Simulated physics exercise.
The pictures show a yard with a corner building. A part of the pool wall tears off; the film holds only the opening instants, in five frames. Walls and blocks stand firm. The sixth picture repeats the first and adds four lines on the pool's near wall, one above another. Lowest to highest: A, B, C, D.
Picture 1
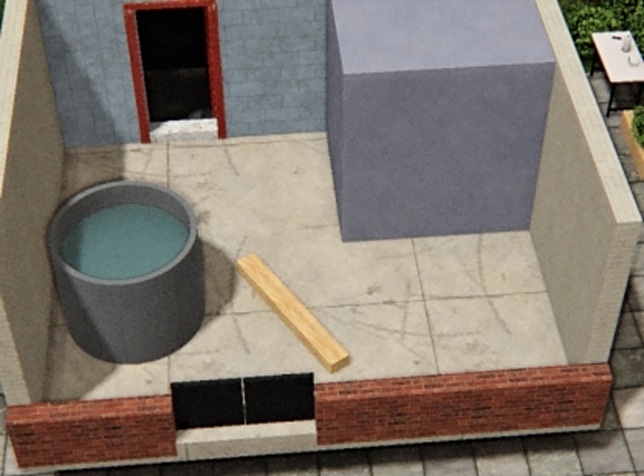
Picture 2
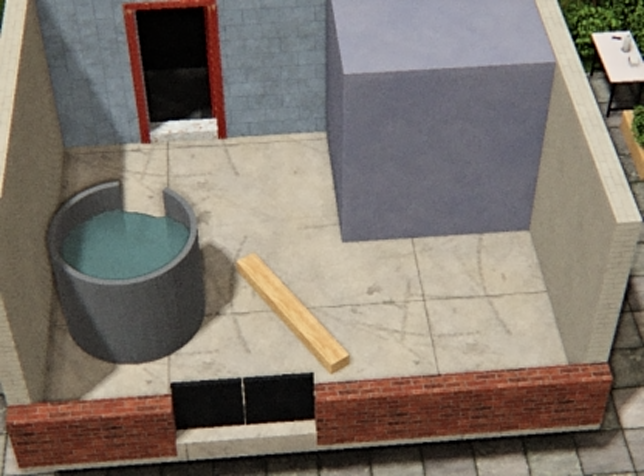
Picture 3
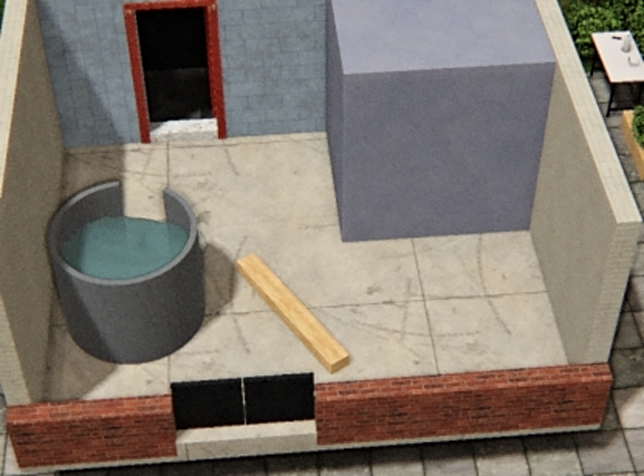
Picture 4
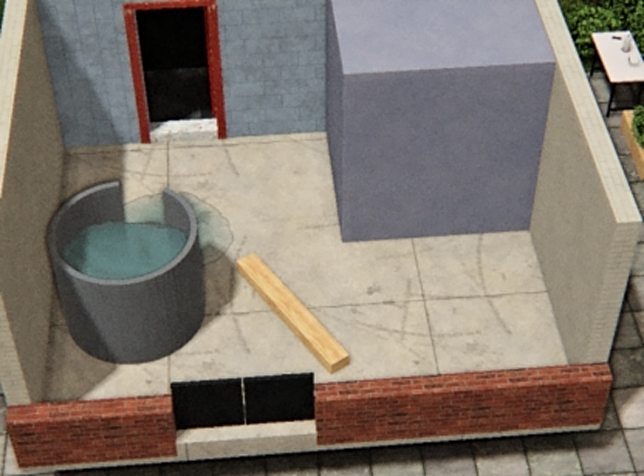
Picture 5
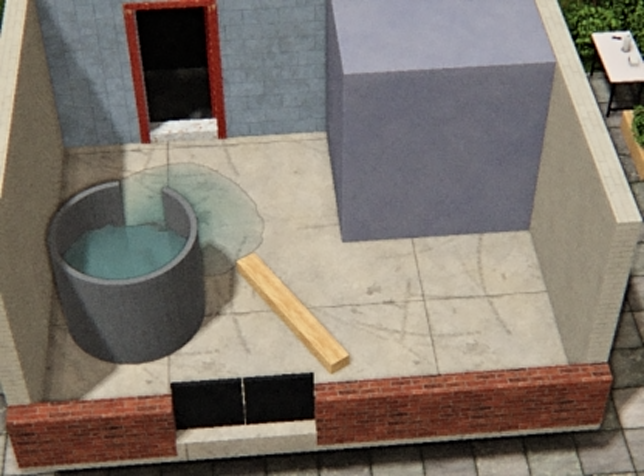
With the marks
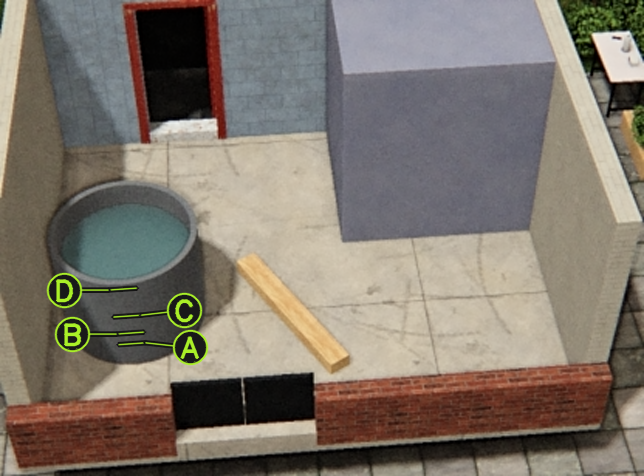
A walled yard with pale, scuffed paving is seen from high above its low red brick front wall, and the camera stays still. A round grey tank of teal water stands at left, a red-framed doorway is set in the blue wall behind, a wooden beam lies mid-floor, and a large grey-violet block fills the back right. A gap opens in the tank's far rim, and clear water spreads across the paving behind it and rightward to the beam's near-left end.
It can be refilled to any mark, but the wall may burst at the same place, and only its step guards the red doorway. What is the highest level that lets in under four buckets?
Take B.
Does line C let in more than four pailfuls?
Yes.
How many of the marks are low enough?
Two.
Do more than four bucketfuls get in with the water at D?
Yes.
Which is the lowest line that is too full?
C.
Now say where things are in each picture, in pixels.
Water in the pool at rest, its middle at (126, 248); foot of the red doorway at (184, 140); shut gate at (243, 385), in the first picture.
Water covers 1 % of the ground, its front hidden from here, in the second picture.
Water covers 3 % of the ground, its front hidden from here, in the third picture.
Front seen at (218, 225), 7 % of the ground wet, in the fourth picture.
Front seen at (188, 166), 15 % of the ground wet, in the fifth picture.
On the marked copy, A at (132, 343); B at (130, 333); C at (127, 316); D at (122, 289); from the bottom up A, B, C, D.
With A, nothing gets over.
With B, a bucket or two gets in.
With C, about 12 bucketfuls get in.
With D, dozens of bucketfuls pour in.
